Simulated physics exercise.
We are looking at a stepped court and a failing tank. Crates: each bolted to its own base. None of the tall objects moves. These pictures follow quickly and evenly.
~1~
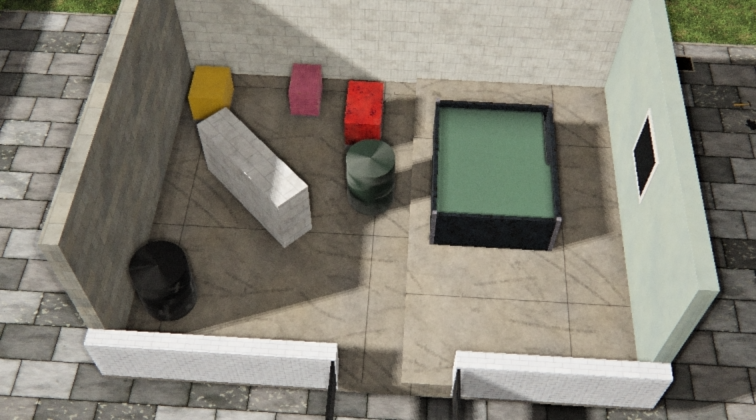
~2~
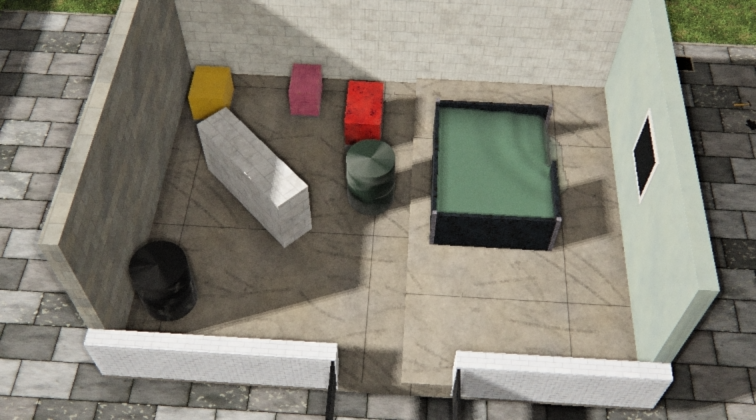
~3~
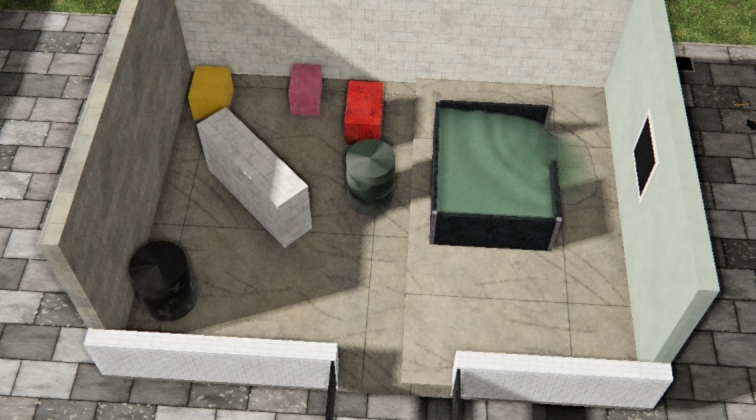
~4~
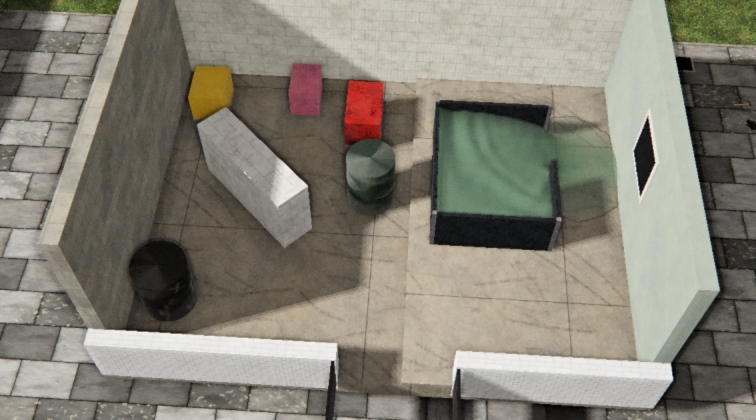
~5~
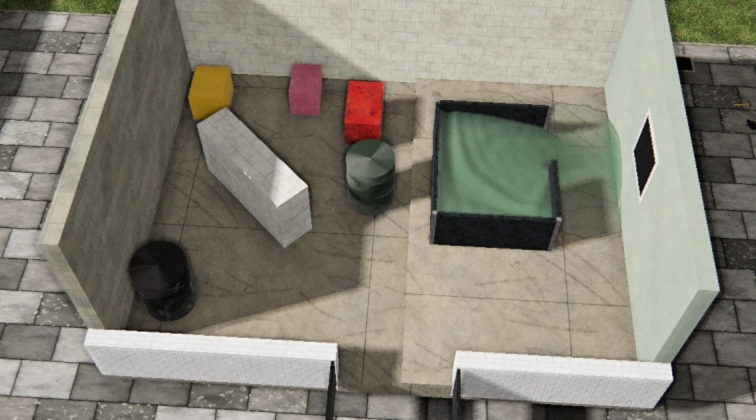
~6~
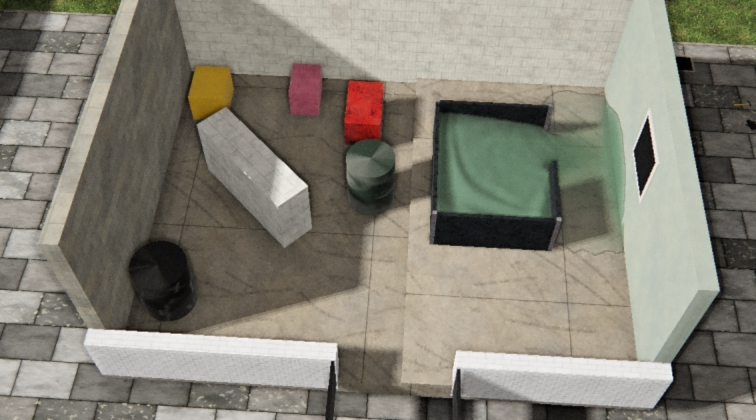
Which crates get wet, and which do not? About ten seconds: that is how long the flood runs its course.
Outcome: The pink crate has water on it afterwards. The yellow crate has water on it afterwards. The red crate has water on it afterwards.
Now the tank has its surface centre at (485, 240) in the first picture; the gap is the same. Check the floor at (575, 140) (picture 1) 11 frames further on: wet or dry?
Answer for that point: Inundated.
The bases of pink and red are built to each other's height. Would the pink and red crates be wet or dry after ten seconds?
Pink: Is reached; red: Is reached.
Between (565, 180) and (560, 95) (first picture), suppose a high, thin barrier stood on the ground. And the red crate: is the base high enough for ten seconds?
The way I see it, the red crate is never reached.
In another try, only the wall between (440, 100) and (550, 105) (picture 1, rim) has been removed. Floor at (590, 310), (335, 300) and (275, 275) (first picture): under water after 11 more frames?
Well, the first one's left untouched, the second's left untouched, and the third's left untouched.
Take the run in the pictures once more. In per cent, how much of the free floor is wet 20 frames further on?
Estimated share: Around 45 %.
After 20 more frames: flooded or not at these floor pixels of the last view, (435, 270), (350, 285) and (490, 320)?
First spot clear, second spot clear, third spot swamped.
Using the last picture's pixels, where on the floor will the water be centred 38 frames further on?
The water centres close to (448, 197).
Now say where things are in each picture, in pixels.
In the first frame, still water in the water tank at (495, 161).
In the second frame, water pours out at (545, 156) and has run to a hidden place.
In the third frame, water pours out at (544, 157) and has run to (590, 191).
In the fourth frame, water pours out at (544, 158) and has run to (617, 199).
In the fifth frame, the front is at (620, 227), out from the gap at (544, 157).
In the sixth frame, the front is at (623, 246), out from the gap at (544, 157).
A moment on, water covers 15 % of the floor; the pink crate not reached, the yellow crate not reached, the red crate not reached.
Next, water covers 30 % of the floor; the pink crate not reached, the yellow crate not reached, the red crate not reached.
Then, water covers 45 % of the floor; the pink crate water round its plinth, the yellow crate water round its plinth, the red crate water round its plinth.
Later, water covers 85 % of the floor; the pink crate water round its plinth, the yellow crate water round its plinth, the red crate water round its plinth.
In the end, water covers 95 % of the floor; the pink crate was topped, the yellow crate was topped, the red crate was topped.
